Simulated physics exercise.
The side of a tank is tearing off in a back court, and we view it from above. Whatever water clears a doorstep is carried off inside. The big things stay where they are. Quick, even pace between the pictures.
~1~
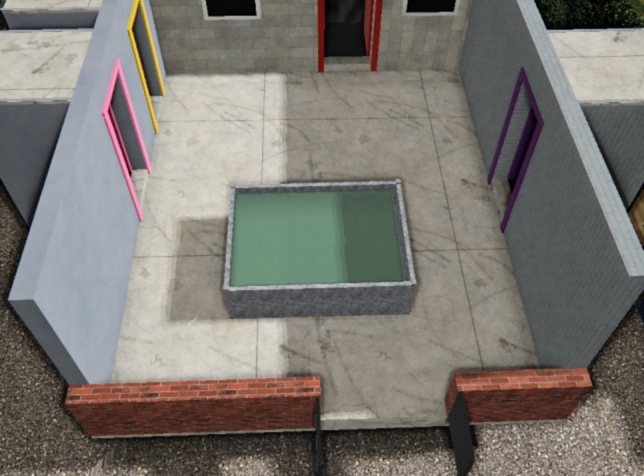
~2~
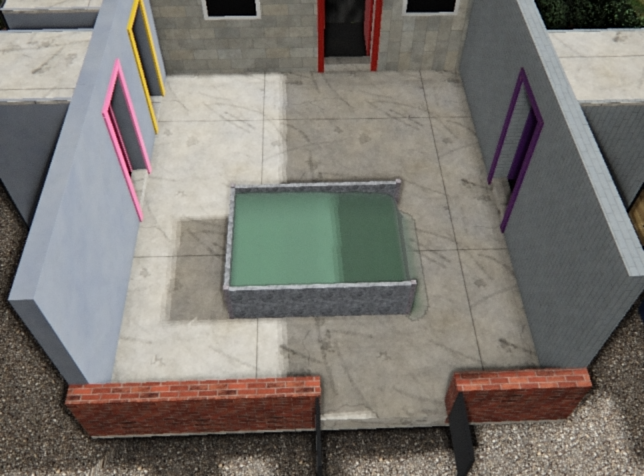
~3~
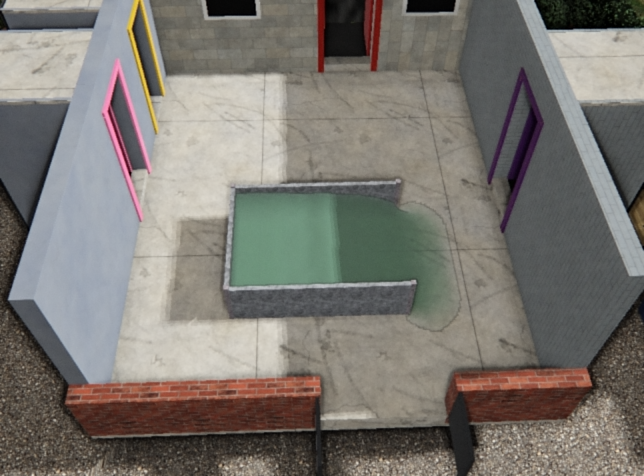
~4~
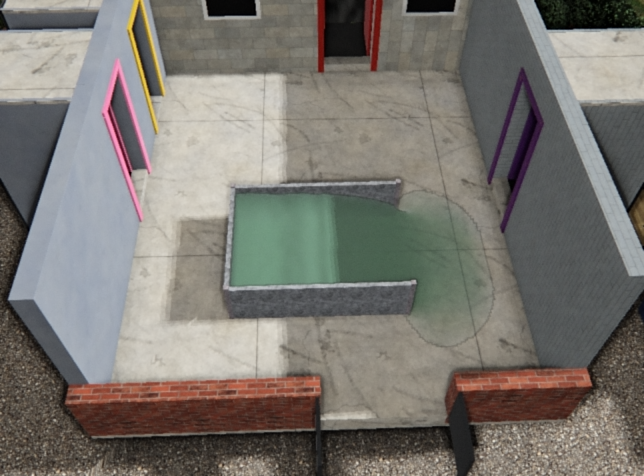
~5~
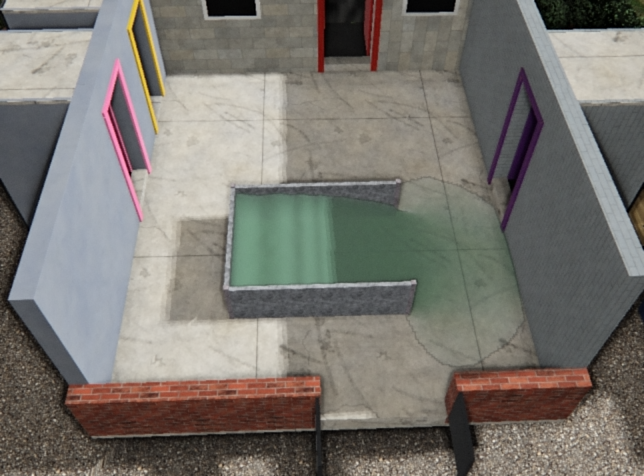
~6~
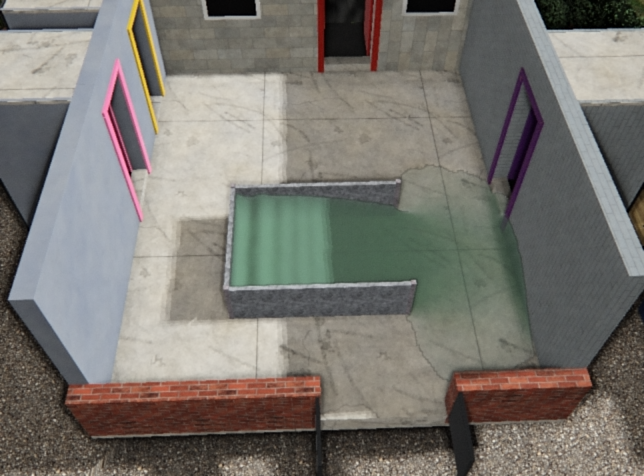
Green water pours from the tank's opened right side and spreads across the courtyard floor.
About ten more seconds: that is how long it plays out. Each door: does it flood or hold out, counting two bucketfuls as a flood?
Red door holds out, pink door holds out, purple door floods, yellow door floods.
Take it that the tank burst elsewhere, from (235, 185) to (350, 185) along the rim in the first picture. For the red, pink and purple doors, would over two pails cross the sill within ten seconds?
Against the threshold, the red door beats it, the pink door misses it and the purple door misses it.
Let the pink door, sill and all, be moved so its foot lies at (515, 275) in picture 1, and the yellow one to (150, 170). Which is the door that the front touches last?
The answer is the door marked yellow.
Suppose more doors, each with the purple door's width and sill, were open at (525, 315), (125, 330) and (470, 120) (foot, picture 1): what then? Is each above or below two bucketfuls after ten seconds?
Crosses the line; stays below the line; stays below the line.
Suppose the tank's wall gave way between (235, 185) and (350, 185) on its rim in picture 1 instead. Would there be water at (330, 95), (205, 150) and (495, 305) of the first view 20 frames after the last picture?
Taking the points in order: Swamped, swamped and unwetted.
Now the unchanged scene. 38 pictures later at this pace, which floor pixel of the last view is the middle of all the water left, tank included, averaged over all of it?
(346, 213).
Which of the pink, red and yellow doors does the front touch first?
That would be the red door.
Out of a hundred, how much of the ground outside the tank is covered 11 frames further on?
About 30 per cent.
A moment on, water covers 20 % of the floor; the red door not reached, the pink door not reached, the purple door over two buckets in, the yellow door not reached.
Next, water covers 30 % of the floor; the red door not reached, the pink door not reached, the purple door far over two buckets in, the yellow door not reached.
Then, water covers 55 % of the floor; the red door wet at the sill, nothing in, the pink door not reached, the purple door far over two buckets in, the yellow door not reached.
Later, water covers 90 % of the floor; the red door wet at the sill, nothing in, the pink door wet at the sill, nothing in, the purple door far over two buckets in, the yellow door under two buckets in.
In the end, water covers 100 % of the floor; the red door wet at the sill, nothing in, the pink door wet at the sill, nothing in, the purple door far over two buckets in, the yellow door far over two buckets in.
